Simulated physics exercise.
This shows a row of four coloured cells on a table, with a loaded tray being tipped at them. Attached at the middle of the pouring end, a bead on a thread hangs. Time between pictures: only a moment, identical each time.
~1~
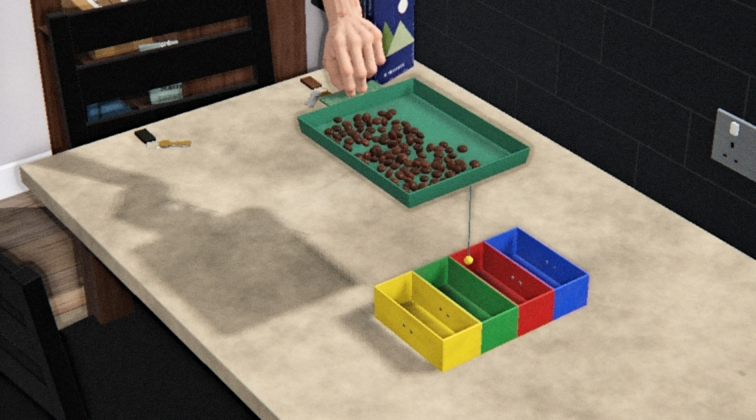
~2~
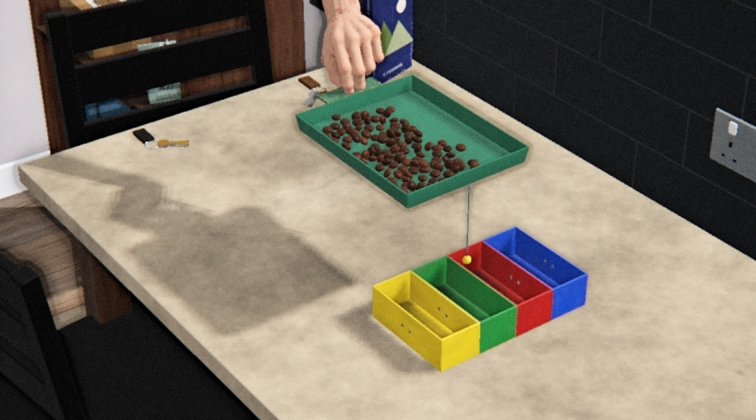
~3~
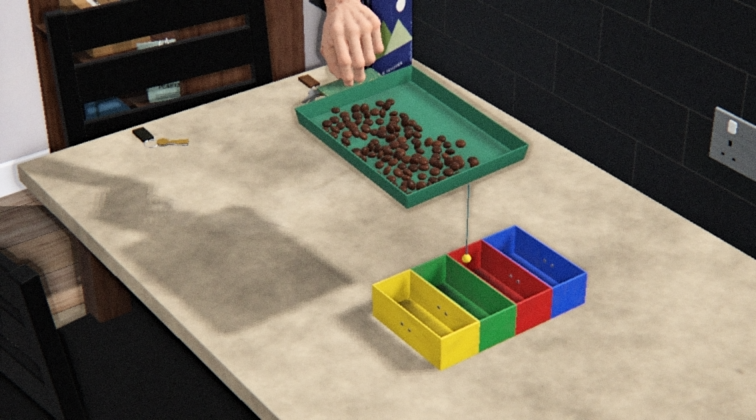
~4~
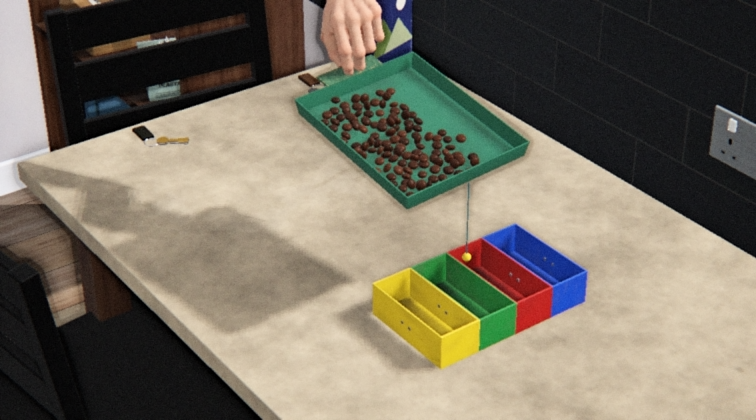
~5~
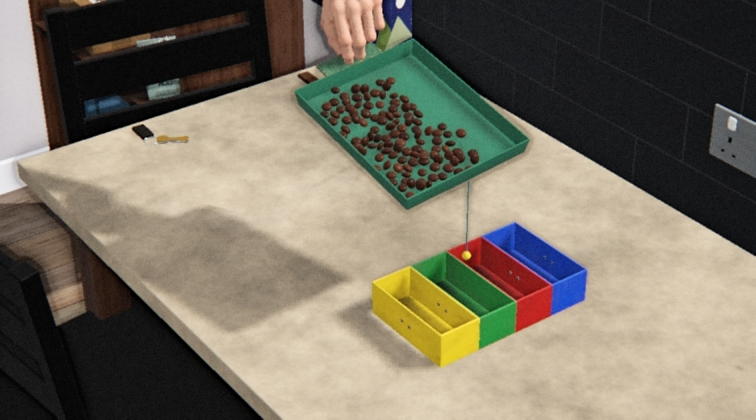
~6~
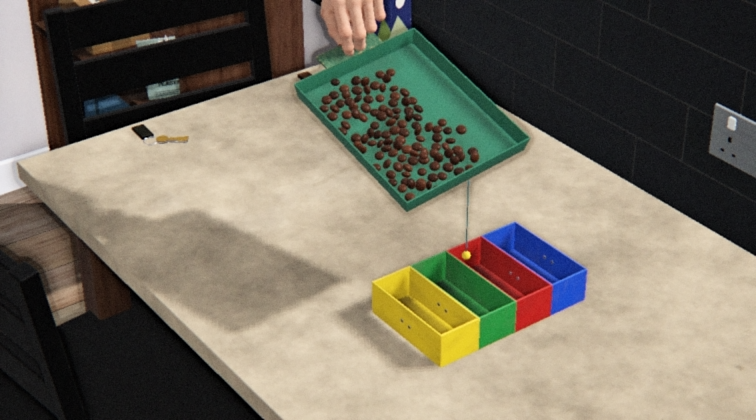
A green tray of brown chocolate drops, held by a hand at its far end, slants on a pale stone-like tabletop scene viewed from above at an angle. A yellow bead hangs on a thread from its near edge, above a row of yellow, green, red and blue cells. The hand gradually raises the far end, the near edge dips slightly leftward, and the camera barely shifts.
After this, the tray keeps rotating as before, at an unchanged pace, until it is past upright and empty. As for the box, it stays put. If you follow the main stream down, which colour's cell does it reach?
It reaches the yellow cell.
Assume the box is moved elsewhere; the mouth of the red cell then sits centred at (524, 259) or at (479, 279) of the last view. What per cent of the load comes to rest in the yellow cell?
In turn 30 and 40 in a hundred.
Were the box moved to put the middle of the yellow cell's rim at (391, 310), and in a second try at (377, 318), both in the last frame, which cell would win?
The first try: That green cell. The second: The green cell.
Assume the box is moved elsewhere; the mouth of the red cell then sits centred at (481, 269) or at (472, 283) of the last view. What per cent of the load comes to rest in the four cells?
Roughly 100 per cent, then roughly 100 per cent.
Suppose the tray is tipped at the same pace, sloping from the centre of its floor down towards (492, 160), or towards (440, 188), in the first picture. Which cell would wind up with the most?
Case 1 - blue. Case 2 - the yellow one.
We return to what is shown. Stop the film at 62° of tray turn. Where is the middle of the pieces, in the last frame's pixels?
The load's middle is around (413, 172).
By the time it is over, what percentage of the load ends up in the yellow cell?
About 90 per cent.
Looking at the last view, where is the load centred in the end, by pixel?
At about (422, 322).
Soon, tray tipped steeply; all on the tray.
A while on, tray tipped past a quarter turn; about a quarter on the tray; about half in the yellow cell; a stray few in the green cell; about a quarter falling or outside the box.
Towards the end, tray tipped past a quarter turn; most in the yellow cell; a small part in the green cell; a small part falling or outside the box.
Finally, tray tipped past a quarter turn; most in the yellow cell; a small part in the green cell; none in the red cell; none in the blue cell; a small part outside the box.
